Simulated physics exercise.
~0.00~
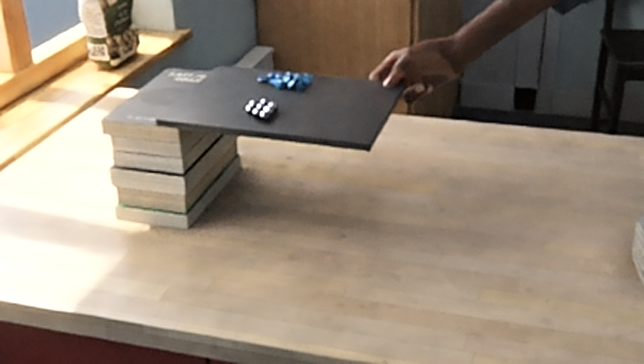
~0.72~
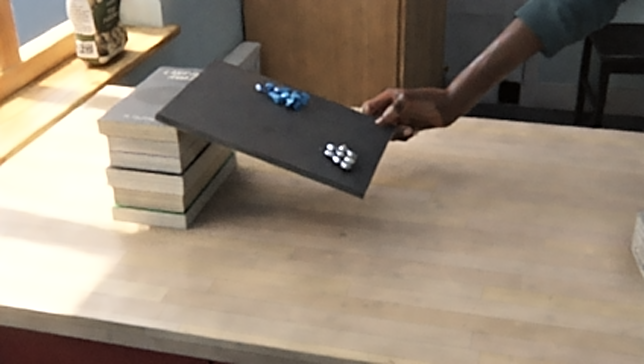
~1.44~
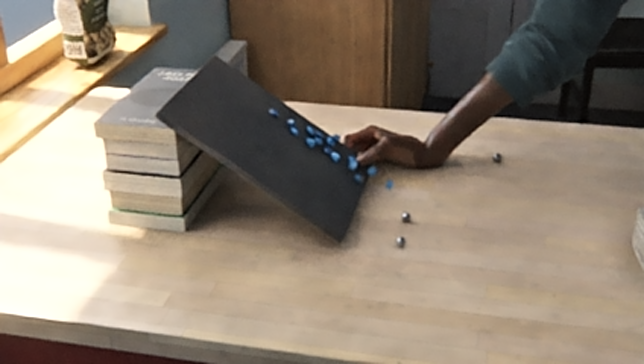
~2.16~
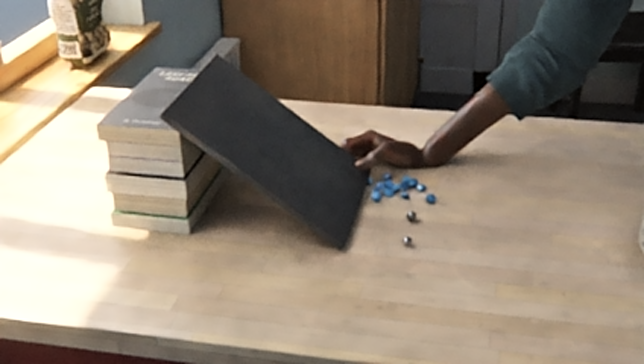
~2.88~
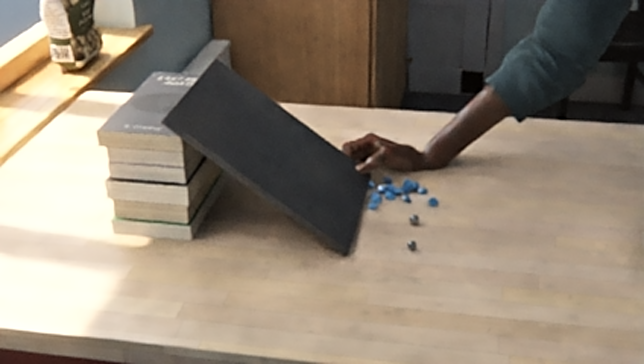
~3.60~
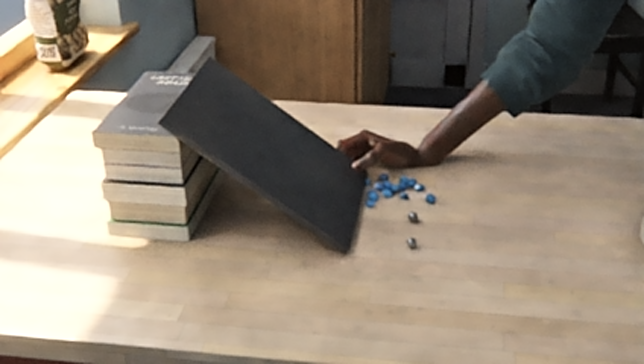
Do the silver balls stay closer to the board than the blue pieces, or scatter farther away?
The silver balls scatter farther, with most of them rolling out of sight, while the blue pieces mostly settle near the foot of the board.
